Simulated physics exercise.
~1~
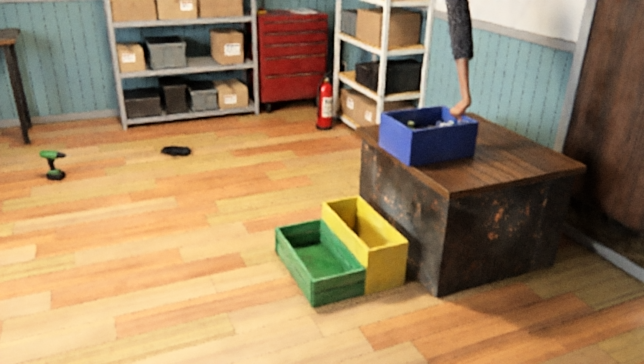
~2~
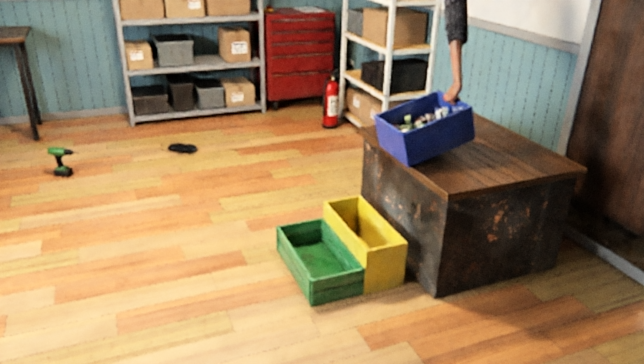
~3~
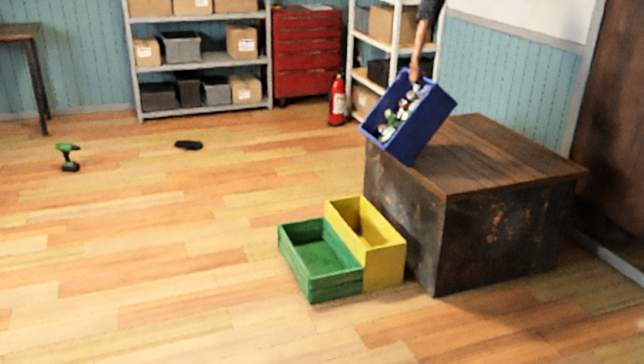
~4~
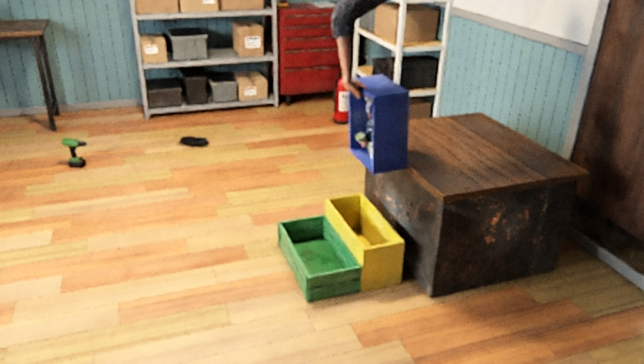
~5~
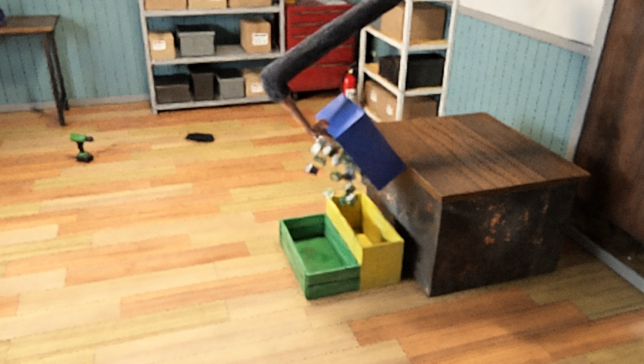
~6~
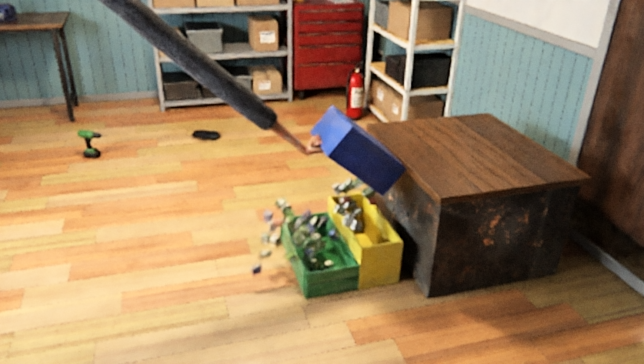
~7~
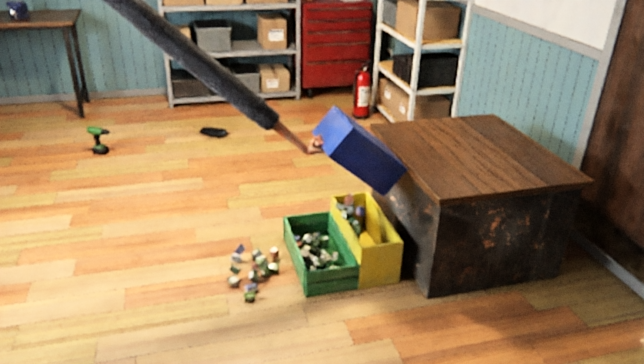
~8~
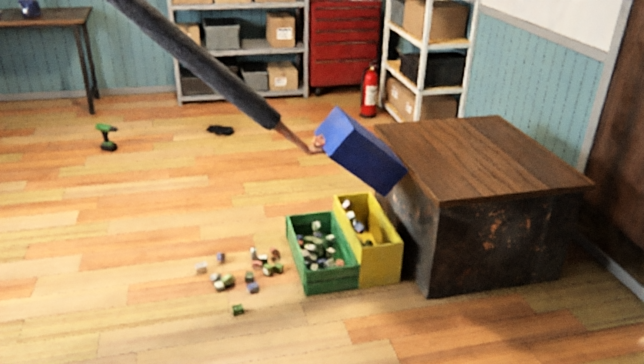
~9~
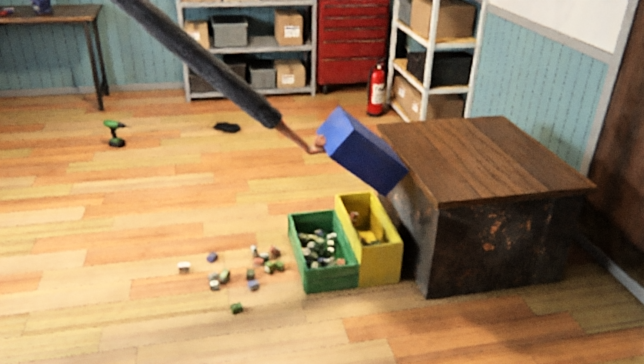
In a workshop, a hand tips a blue crate, spilling small cartons into two bins and onto the floor.
